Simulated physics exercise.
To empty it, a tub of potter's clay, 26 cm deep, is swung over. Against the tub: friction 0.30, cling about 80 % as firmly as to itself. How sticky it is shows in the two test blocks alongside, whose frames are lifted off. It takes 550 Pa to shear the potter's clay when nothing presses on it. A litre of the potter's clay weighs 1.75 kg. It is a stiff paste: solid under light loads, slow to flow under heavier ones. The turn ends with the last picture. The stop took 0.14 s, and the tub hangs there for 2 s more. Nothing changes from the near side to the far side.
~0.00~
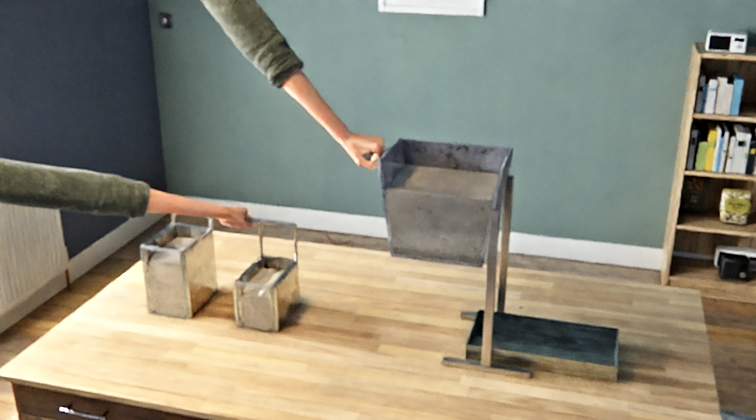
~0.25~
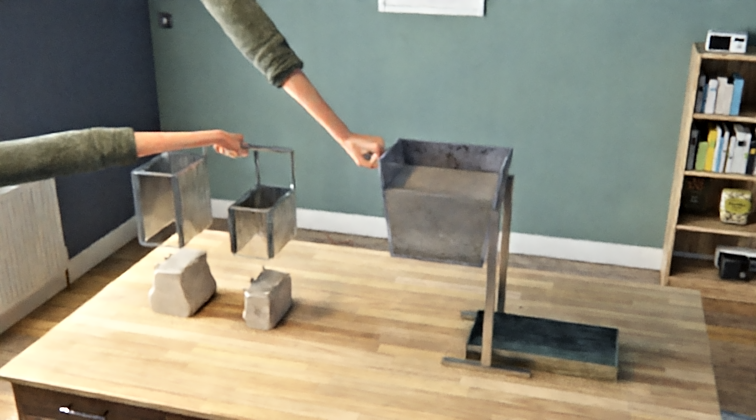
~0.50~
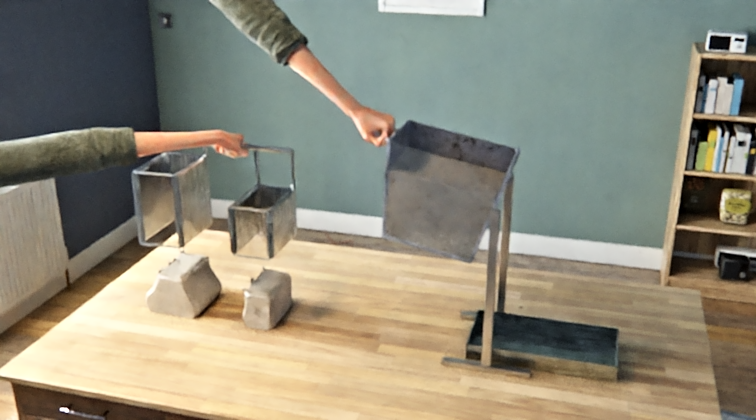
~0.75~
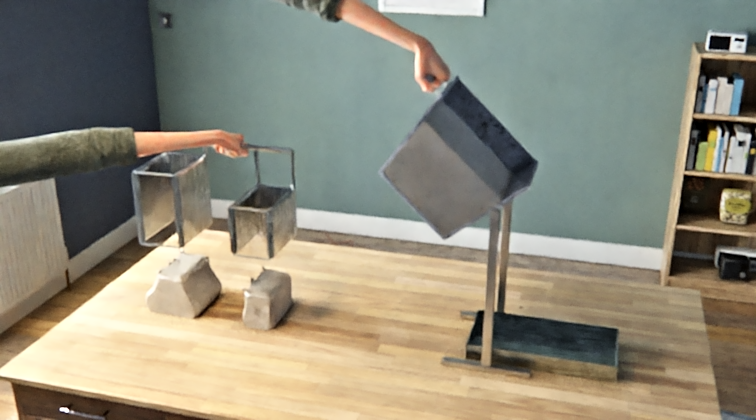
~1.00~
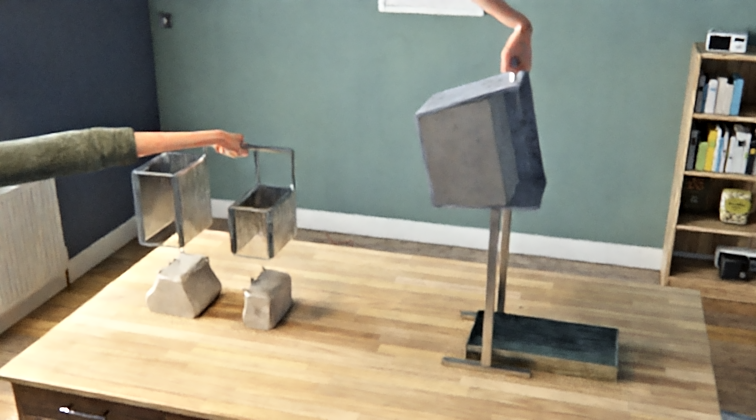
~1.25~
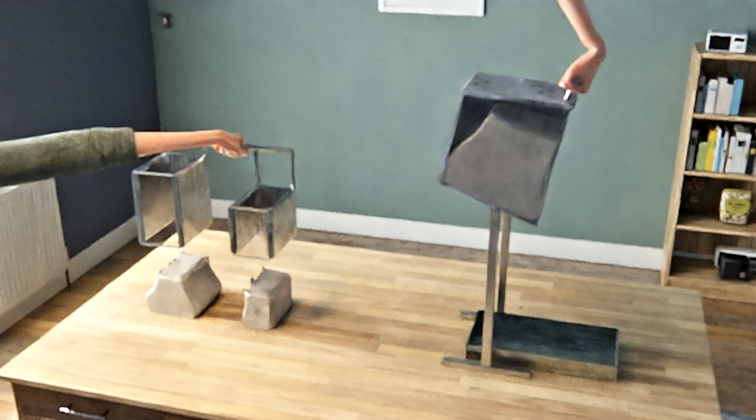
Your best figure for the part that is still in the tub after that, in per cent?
Close to 30 per cent.
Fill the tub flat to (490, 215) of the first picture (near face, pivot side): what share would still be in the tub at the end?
It would be near 45 %.
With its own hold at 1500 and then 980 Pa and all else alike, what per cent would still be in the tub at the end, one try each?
In turn about 40 %, 35 %.
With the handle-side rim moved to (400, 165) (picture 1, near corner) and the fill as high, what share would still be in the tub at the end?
It would be near 35 %.
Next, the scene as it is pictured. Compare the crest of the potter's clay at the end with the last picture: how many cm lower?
About 13 cm.
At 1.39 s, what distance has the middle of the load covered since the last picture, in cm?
About 10 cm.
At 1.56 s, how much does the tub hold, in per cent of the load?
Some 35 per cent.
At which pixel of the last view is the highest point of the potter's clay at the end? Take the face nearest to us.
At about (451, 164).
By 1.39 s, the tub is at 102 degrees and holds 62 %.
By 1.56 s, the tub is at 102 degrees and holds 36 %.
By 1.73 s, the tub is at 102 degrees and holds 30 %.
By 1.90 s, the tub is at 102 degrees and holds 30 %.
By 3.25 s, at the end, the tub is at 102 degrees and holds 30 %.
